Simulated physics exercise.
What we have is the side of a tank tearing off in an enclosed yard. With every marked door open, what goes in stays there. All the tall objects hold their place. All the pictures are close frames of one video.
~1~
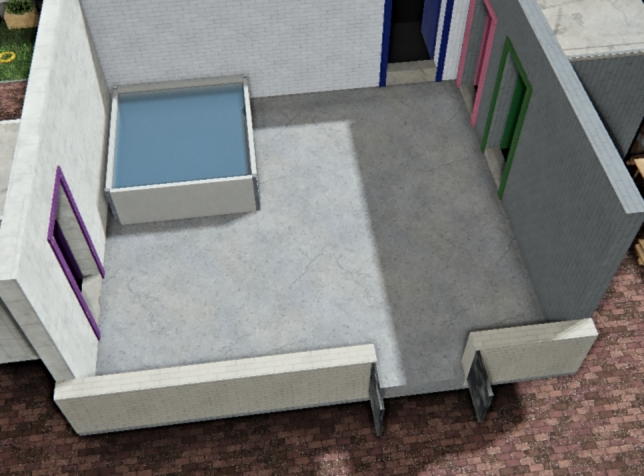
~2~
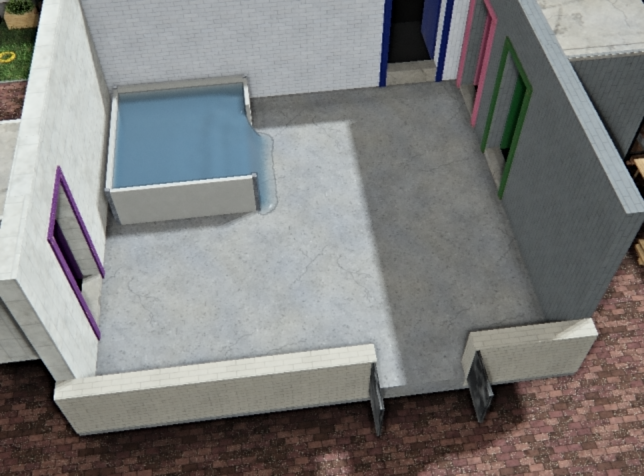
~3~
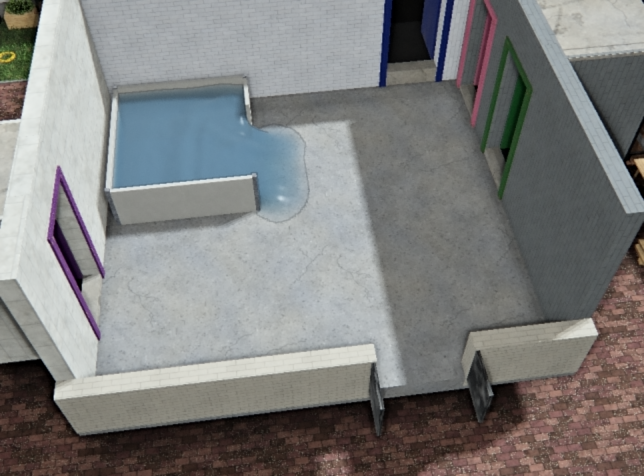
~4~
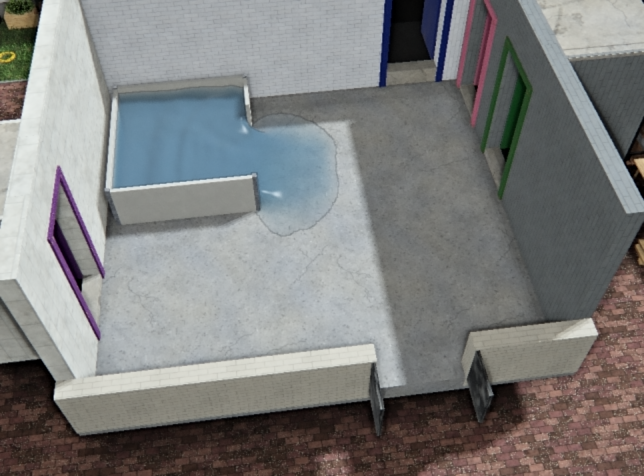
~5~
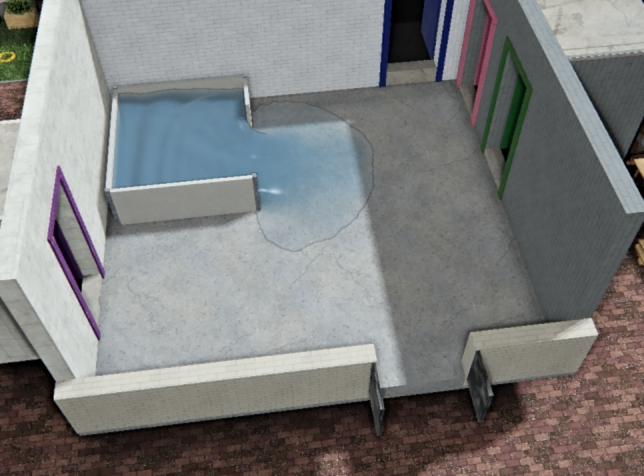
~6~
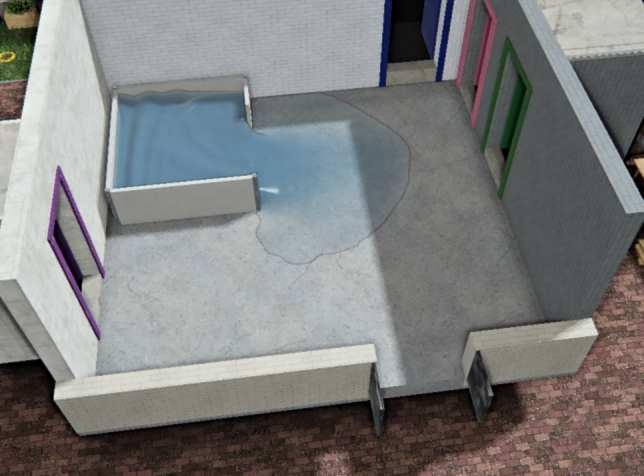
The video shows a water tank in the corner of a walled yard with purple, blue, pink and green openings; its right side opens, and water pours out, spreading rightward and forward across the grey floor in a widening rounded pool.
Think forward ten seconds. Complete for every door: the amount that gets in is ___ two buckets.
Blue door: At most; green door: More than; pink door: More than; purple door: At most.
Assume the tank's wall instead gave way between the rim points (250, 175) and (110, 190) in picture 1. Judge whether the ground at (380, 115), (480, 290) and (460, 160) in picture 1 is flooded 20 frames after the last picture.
Result, in sequence: Spared by the spill, sodden, spared by the spill.
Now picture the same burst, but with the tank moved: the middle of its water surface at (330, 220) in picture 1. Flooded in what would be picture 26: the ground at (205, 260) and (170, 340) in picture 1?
In order: Not reached and reached by the flood.
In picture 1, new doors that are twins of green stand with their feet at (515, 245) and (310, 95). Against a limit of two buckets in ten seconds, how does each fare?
Result, in order - first ends up higher; second ends up lower.
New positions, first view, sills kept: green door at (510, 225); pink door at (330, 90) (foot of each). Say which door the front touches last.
Go with the purple-painted one.
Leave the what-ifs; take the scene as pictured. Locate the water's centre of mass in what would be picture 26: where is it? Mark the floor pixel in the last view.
Somewhere around (335, 188) in the last view.
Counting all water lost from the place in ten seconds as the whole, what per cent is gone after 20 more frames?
My figure: 50 percent.
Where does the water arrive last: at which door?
Answer - the purple one.
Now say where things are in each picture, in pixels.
In the first picture, the water tank at (182, 134) is whole and still.
In the second picture, water pours out at (252, 163) and has run to (262, 136).
In the third picture, the front is at (286, 216), out from the gap at (252, 164).
In the fourth picture, water pours out at (252, 164) and has run to (323, 135).
In the fifth picture, water pours out at (252, 164) and has run to (365, 144).
In the sixth picture, water pours out at (252, 164) and has run to (402, 145).
A moment on, water covers 45 % of the floor; the blue door wet at the sill, nothing in, the green door under two buckets in, the pink door under two buckets in, the purple door not reached.
Next, water covers 55 % of the floor; the blue door wet at the sill, nothing in, the green door far over two buckets in, the pink door over two buckets in, the purple door not reached.
Then, water covers 60 % of the floor; the blue door wet at the sill, nothing in, the green door far over two buckets in, the pink door far over two buckets in, the purple door not reached.
Later, water covers 85 % of the floor; the blue door wet at the sill, nothing in, the green door far over two buckets in, the pink door far over two buckets in, the purple door not reached.
In the end, water covers 95 % of the floor; the blue door wet at the sill, nothing in, the green door far over two buckets in, the pink door far over two buckets in, the purple door wet at the sill, nothing in.
